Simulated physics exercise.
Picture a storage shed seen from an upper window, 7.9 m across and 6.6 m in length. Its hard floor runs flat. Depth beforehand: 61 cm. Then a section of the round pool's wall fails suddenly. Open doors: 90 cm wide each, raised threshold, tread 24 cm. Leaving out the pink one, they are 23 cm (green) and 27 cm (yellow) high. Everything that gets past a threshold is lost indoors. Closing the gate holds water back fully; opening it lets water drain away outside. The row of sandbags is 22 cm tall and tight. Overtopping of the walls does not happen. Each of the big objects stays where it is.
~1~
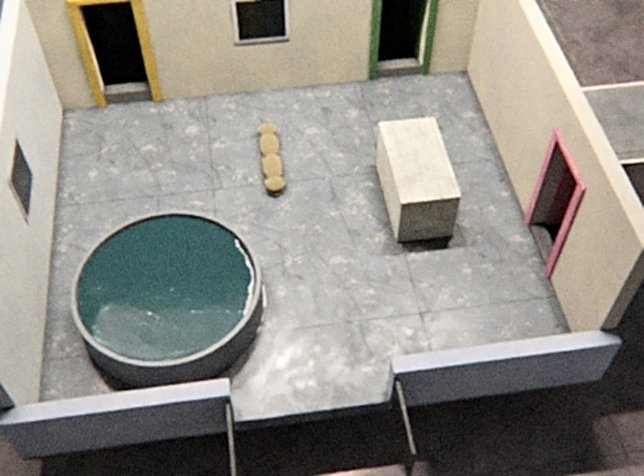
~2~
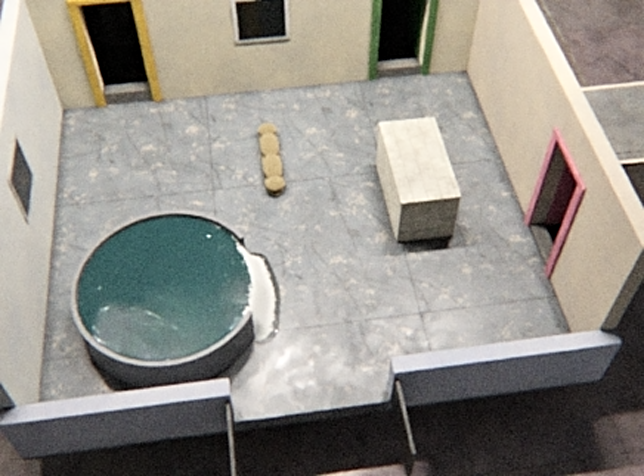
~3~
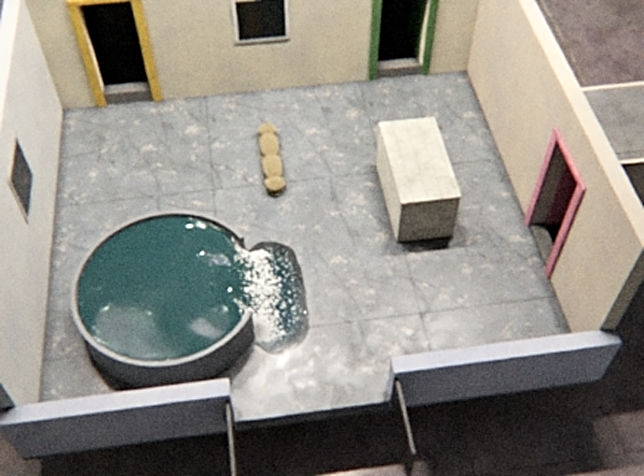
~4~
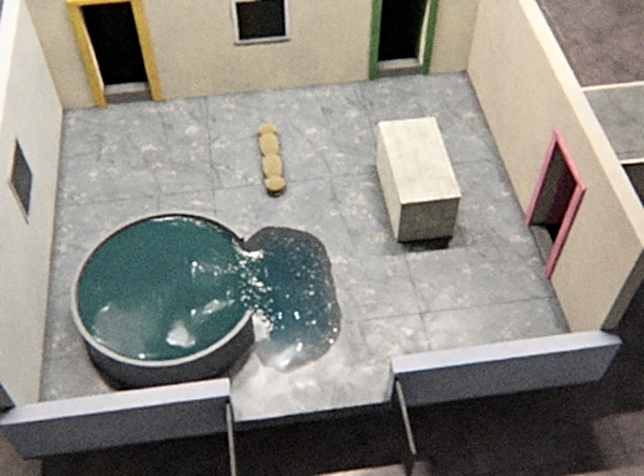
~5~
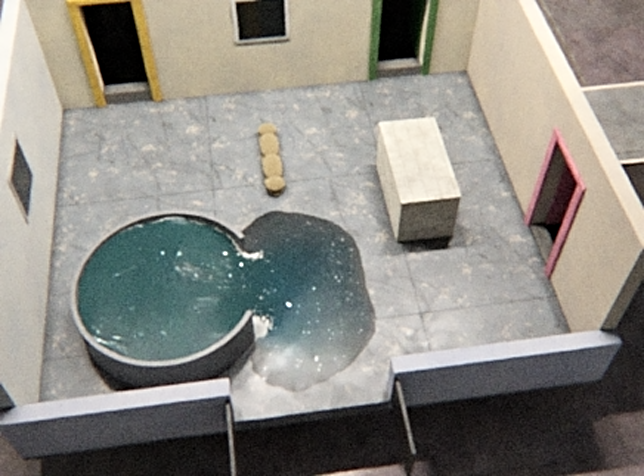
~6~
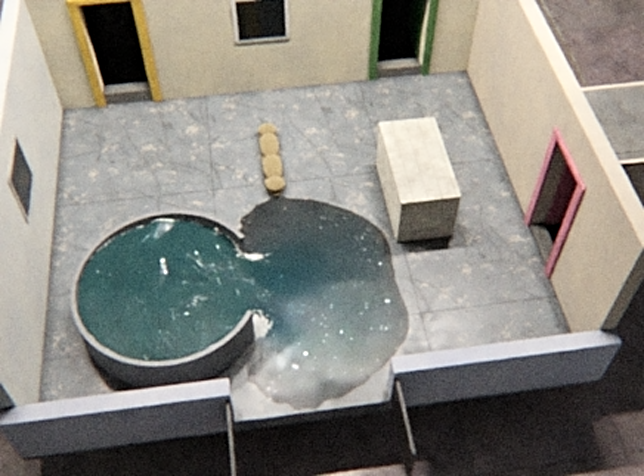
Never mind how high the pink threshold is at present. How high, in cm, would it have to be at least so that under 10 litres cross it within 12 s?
I would say at least 25 cm.
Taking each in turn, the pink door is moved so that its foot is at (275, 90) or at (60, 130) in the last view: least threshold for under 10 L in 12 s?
In turn: Roughly 9.0 cm, roughly 6.5 cm.
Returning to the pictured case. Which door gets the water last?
Answer: Yellow door.
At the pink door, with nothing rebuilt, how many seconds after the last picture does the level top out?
It peaks around 2.8 s.
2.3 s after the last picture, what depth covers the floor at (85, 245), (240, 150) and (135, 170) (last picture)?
In order: Around 0, 0 and 0 cm.
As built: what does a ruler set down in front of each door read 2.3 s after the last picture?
Depth at green 7 cm, at yellow 0 cm, at pink 21 cm.
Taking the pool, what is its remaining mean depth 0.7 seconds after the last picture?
Average depth: Approx. 44 cm.
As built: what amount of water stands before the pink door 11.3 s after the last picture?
It comes to about 7.5 centimetres deep.
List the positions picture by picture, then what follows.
In the first picture, the round pool at (167, 285) is whole and still, 61 cm deep; the pink door at (552, 209) is dry.
In the second picture, water pours out at (258, 288) and has run 0.3 m, to (274, 331); about 8 cm deep outside, 61 cm at the back.
In the third picture, the gap is at (258, 291), the front 0.7 m out at (290, 256); the back of the round pool holds 61 cm.
In the fourth picture, the front is at (318, 246), 1.2 m from the gap at (258, 291); 2.6 m2 of floor is wet, 61 cm left at the back.
In the fifth picture, water pours out at (258, 292) and has run 1.7 m, to (369, 329); about 5 cm deep outside, 61 cm at the back.
In the sixth picture, water pours out at (258, 292) and has run 2.2 m, to (403, 318); about 4 cm deep outside, 61 cm at the back; the pink door at (552, 209), 4.6 m from the gap, is still 2.5 m from the nearest water.
Then, 0.7 s after the last picture water covers 30 % of the floor, deepest (31 cm) near (269, 295); it has not reached the pink door.
Then, 2.3 s after the last picture water covers 45 % of the floor, deepest (34 cm) near (557, 351); 21 cm at the pink door, 123 litres in over its 7 cm threshold.
Then, 11.3 s after the last picture water covers 85 % of the floor, deepest (10 cm) near (308, 89); 7 cm at the pink door, 326 litres in over its 7 cm threshold.
At the pink door as built, the water peaked near 24 cm, 2.7 s after the last picture.
Run again over the same 12 s with other heights there, 35 litres in over 21 cm, 2 litres over 28 cm. The limit of 10 litres is kept from about 25 cm up.
